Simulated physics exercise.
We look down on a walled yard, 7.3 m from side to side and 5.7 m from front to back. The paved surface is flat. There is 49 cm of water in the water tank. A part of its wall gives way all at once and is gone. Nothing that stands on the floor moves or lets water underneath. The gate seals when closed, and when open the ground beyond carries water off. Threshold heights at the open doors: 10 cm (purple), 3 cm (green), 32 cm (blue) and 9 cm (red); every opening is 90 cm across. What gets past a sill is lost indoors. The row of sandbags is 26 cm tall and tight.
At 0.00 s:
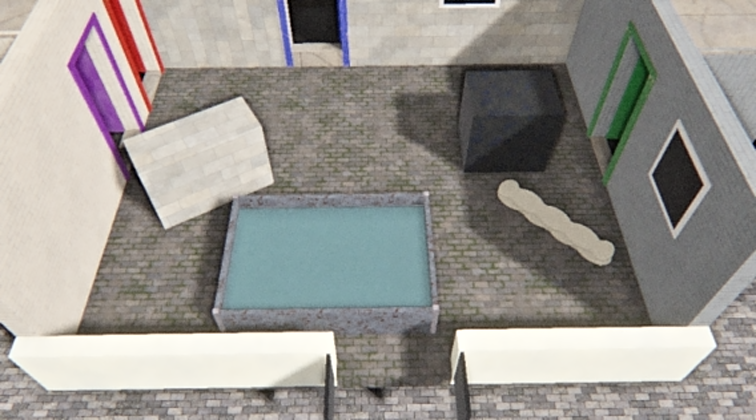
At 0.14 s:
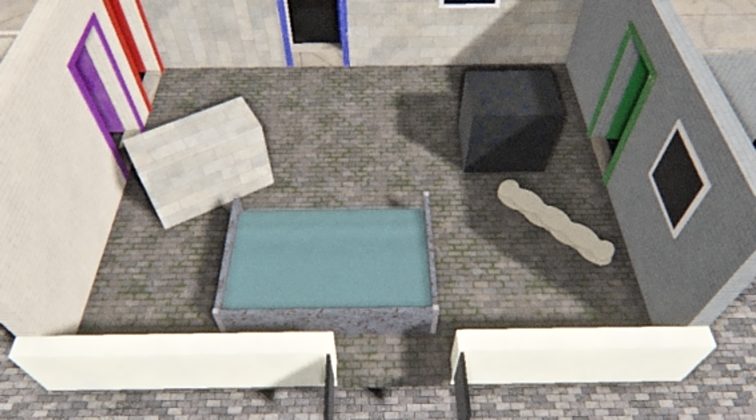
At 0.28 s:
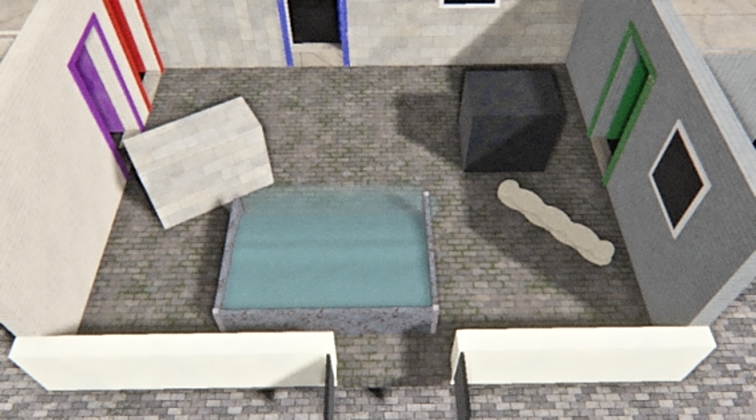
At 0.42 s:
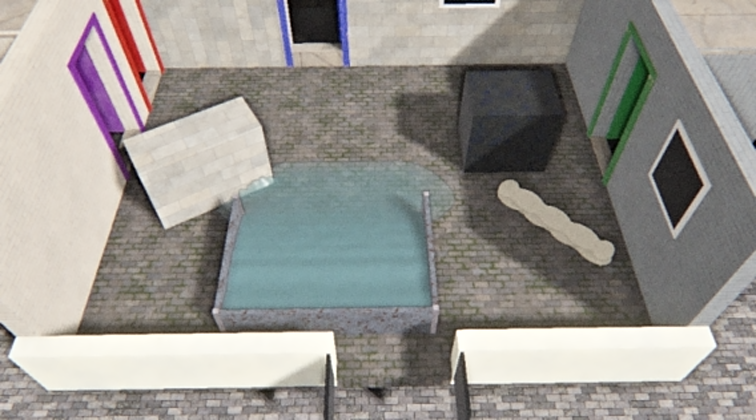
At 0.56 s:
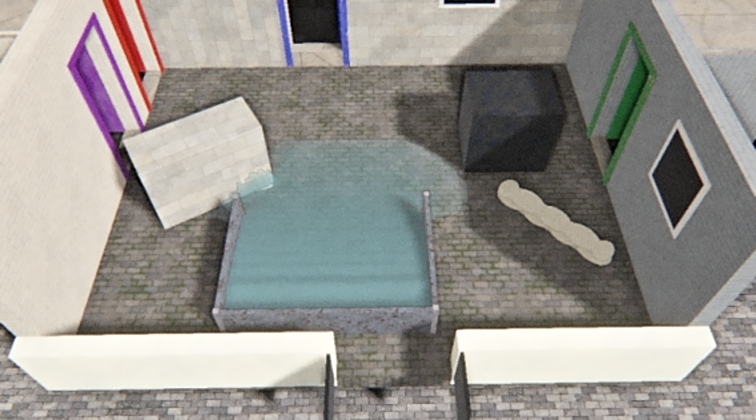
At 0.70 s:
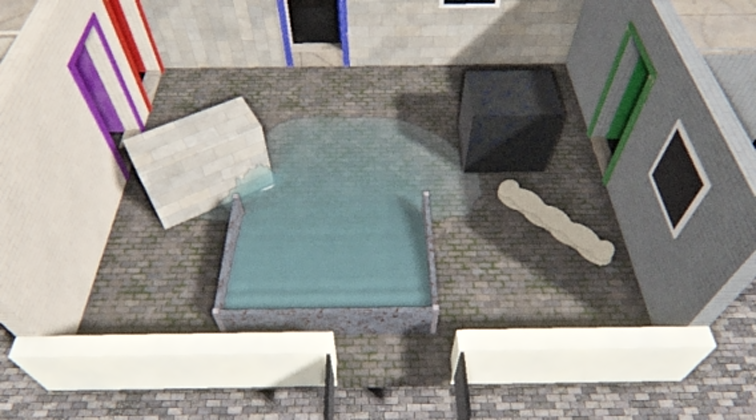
At the start, a stone-walled tank of still blue-green water sits in a paved yard between a pale block and a dark block. The tank's far wall disappears, and water pours through the gap, spreading in a thin, widening sheet across the paving and reaching the pale block's near corner.
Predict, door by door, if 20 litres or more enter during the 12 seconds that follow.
Door by door: At the purple door it keeps below the limit; at the green door it passes the limit; at the blue door it keeps below the limit; at the red door it exceeds the limit.
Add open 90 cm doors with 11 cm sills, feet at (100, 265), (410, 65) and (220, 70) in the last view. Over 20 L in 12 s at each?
In that order: Under, past it, below.
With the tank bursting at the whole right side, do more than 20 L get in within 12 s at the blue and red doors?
Then: Blue not over, red under.
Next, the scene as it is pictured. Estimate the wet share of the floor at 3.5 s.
Near 60 per cent is wet.
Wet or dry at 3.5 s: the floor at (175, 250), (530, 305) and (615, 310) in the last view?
In turn: Under water, still dry, still dry.
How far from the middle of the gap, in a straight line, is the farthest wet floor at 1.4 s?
Roughly 3.8 m.
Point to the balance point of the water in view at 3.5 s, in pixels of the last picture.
Near (353, 142).
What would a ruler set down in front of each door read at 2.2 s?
Depths in cm: Purple 0, green 0, blue 27, red 0.
After 1.4 s water covers 35 % of the floor and is deepest (32 cm) near (255, 191); purple door not reached, green door not reached, blue door 23 cm at the sill, 0 L in, red door not reached.
After 2.2 s water covers 45 % of the floor and is deepest (30 cm) near (343, 68); purple door not reached, green door not reached, blue door 27 cm at the sill, 0 L in, red door not reached.
After 3.5 s water covers 60 % of the floor and is deepest (26 cm) near (561, 65); purple door not reached, green door 1 cm at the sill, 0 L in, blue door 16 cm at the sill, 0 L in, red door 17 cm at the sill, 14 L in.
After 7.0 s water covers 85 % of the floor and is deepest (16 cm) near (591, 235); purple door 6 cm at the sill, 0 L in, green door 6 cm at the sill, 23 L in, blue door 6 cm at the sill, 0 L in, red door 9 cm at the sill, 66 L in.
After 12.0 s water covers 95 % of the floor and is deepest (8 cm) near (263, 69); purple door 6 cm at the sill, 0 L in, green door 6 cm at the sill, 71 L in, blue door 7 cm at the sill, 0 L in, red door 6 cm at the sill, 67 L in.
